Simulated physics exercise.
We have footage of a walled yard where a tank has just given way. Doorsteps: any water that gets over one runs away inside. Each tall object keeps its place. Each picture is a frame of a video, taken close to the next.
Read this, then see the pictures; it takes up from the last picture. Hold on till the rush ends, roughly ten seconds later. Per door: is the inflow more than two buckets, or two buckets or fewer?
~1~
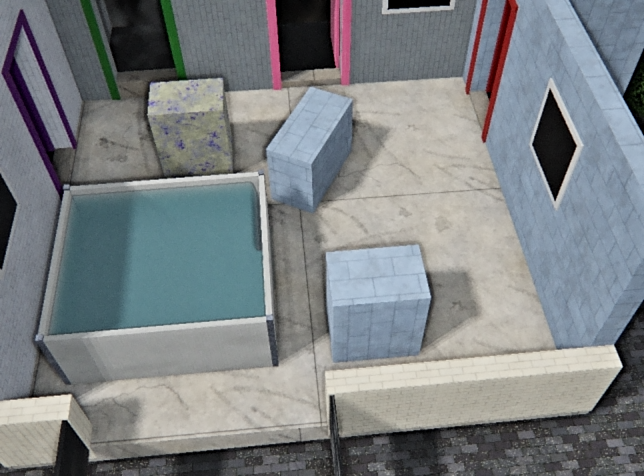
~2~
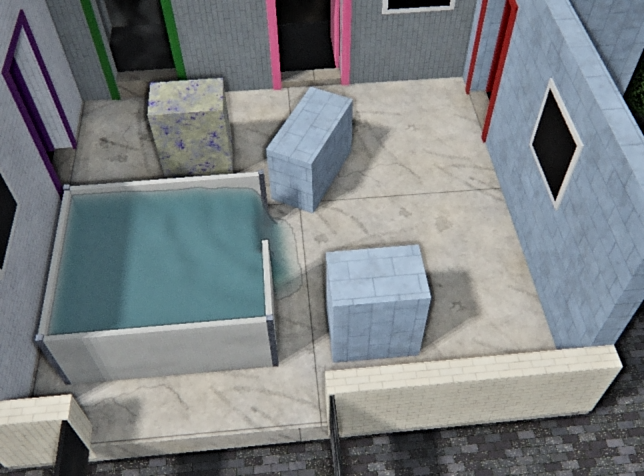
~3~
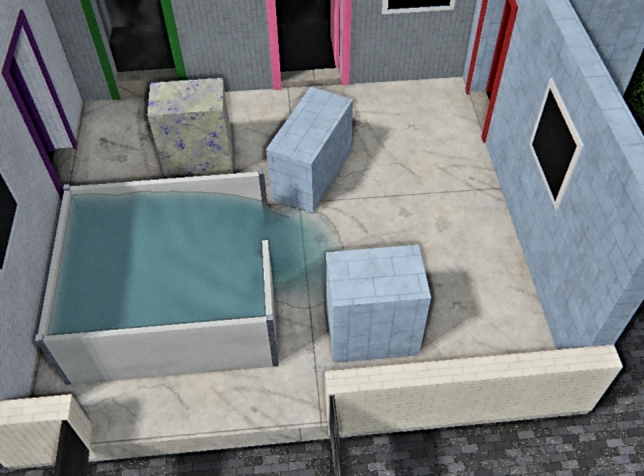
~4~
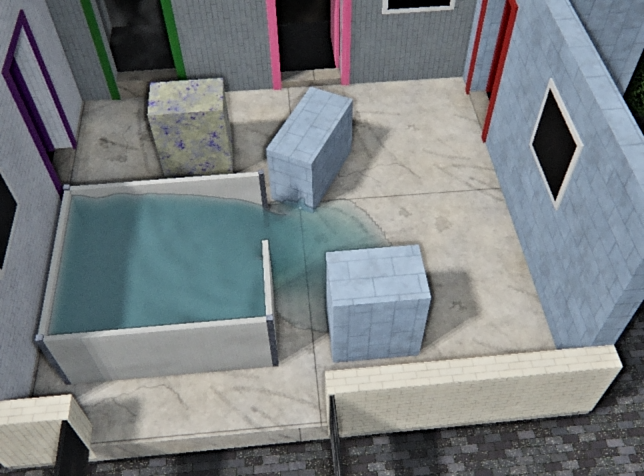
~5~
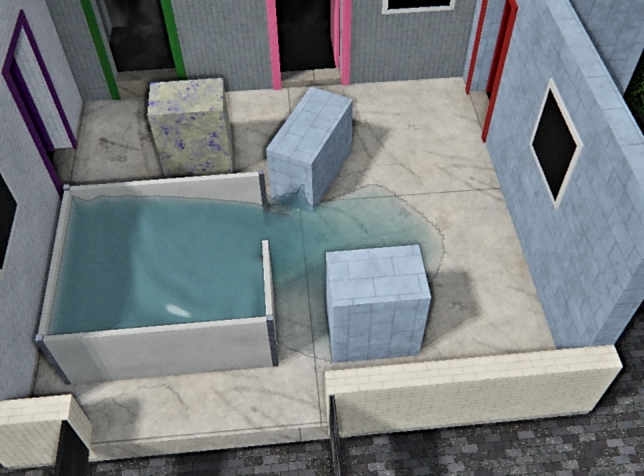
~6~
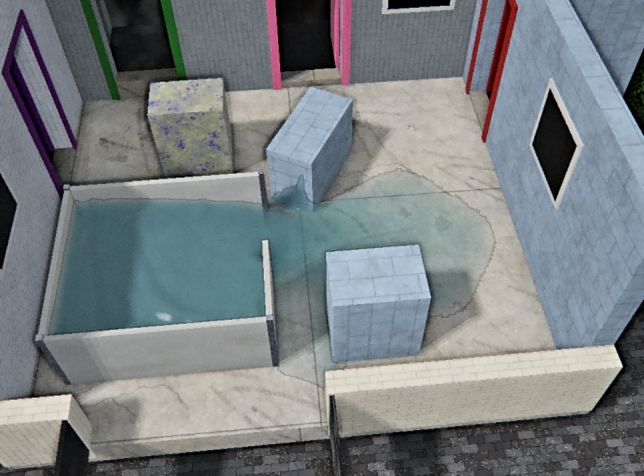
The pink door will be at or under the cap, the green door will be at or under the cap, the purple door will be over the cap, the red door will be over the cap.
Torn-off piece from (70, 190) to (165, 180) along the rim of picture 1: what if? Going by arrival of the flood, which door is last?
I'd pick the one in red.
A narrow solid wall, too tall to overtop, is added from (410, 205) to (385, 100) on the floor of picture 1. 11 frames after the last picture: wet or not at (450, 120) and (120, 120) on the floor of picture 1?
Result, in order: Swamped / bone-dry.
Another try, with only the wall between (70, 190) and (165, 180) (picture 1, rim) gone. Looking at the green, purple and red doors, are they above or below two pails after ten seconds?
Observed - green runs over the limit, purple runs over the limit, red runs over the limit.
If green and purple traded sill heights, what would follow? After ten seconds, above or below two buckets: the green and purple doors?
As I see it, green door overshoots while purple door doesn't reach it.
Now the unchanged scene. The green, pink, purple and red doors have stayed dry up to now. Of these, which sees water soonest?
That would be the red-painted one, ahead of the rest.
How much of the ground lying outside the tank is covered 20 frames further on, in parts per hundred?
Near 75 in a hundred.
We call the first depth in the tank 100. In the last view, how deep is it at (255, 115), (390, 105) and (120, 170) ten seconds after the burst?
Taking the places in turn, I get roughly 12, 12 and 10 percent.
A moment on, water covers 40 % of the floor; the pink door not reached, the green door not reached, the purple door not reached, the red door wet at the sill, nothing in.
Next, water covers 50 % of the floor; the pink door not reached, the green door not reached, the purple door not reached, the red door under two buckets in.
Then, water covers 75 % of the floor; the pink door wet at the sill, nothing in, the green door not reached, the purple door wet at the sill, nothing in, the red door over two buckets in.
Later, water covers 100 % of the floor; the pink door wet at the sill, nothing in, the green door wet at the sill, nothing in, the purple door under two buckets in, the red door far over two buckets in.
In the end, water covers 100 % of the floor; the pink door wet at the sill, nothing in, the green door wet at the sill, nothing in, the purple door far over two buckets in, the red door far over two buckets in.
